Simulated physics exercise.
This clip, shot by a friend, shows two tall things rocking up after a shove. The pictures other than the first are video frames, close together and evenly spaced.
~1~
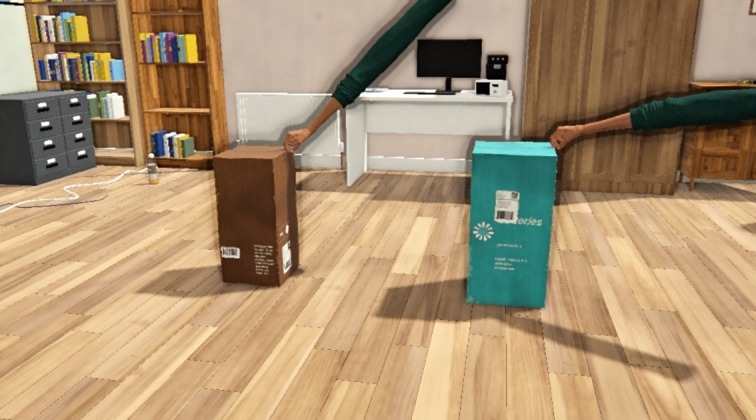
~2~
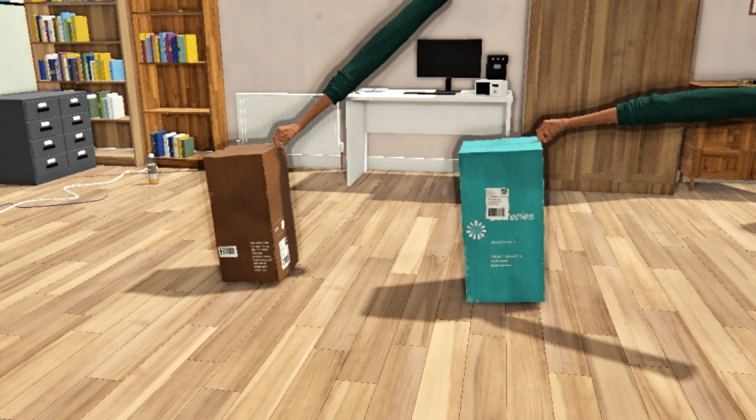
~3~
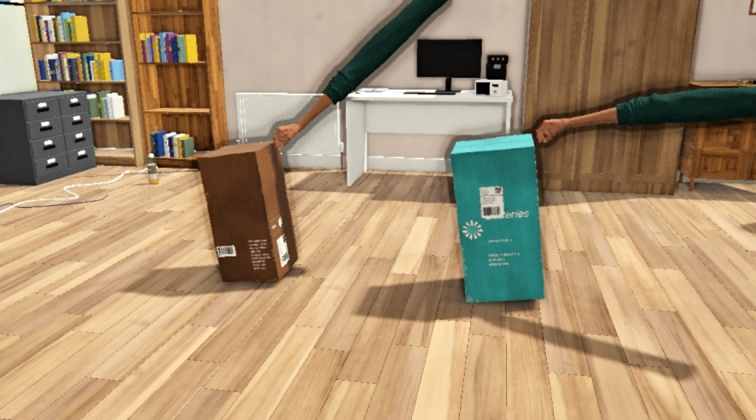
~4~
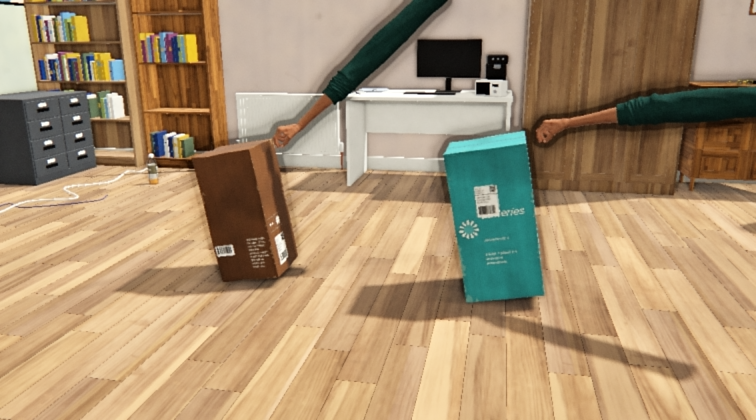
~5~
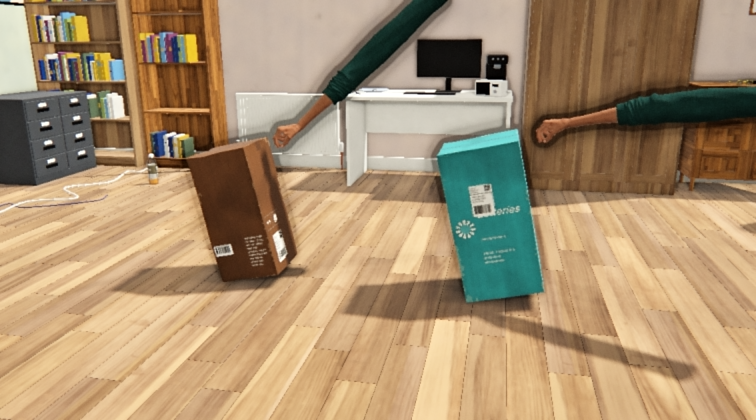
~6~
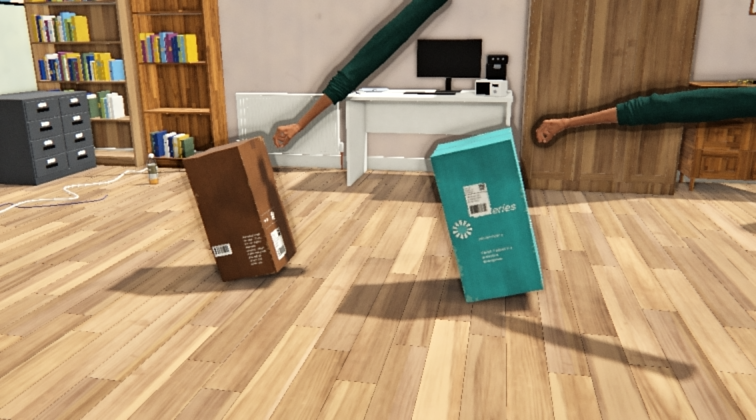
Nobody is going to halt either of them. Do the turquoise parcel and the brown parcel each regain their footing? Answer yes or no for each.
Turquoise parcel: No; brown parcel: No.
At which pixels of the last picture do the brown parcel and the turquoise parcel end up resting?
(182, 241) and (401, 251).
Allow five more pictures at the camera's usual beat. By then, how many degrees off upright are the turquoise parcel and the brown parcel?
Estimated tilts: Approx. 25° and approx. 25°.
Then, 0.32 s past the last view, turquoise parcel 50° off upright near (439, 216); brown parcel 49° off upright near (204, 211).
Finally, the turquoise parcel falls over, near (401, 251); the brown parcel falls over, near (182, 241).
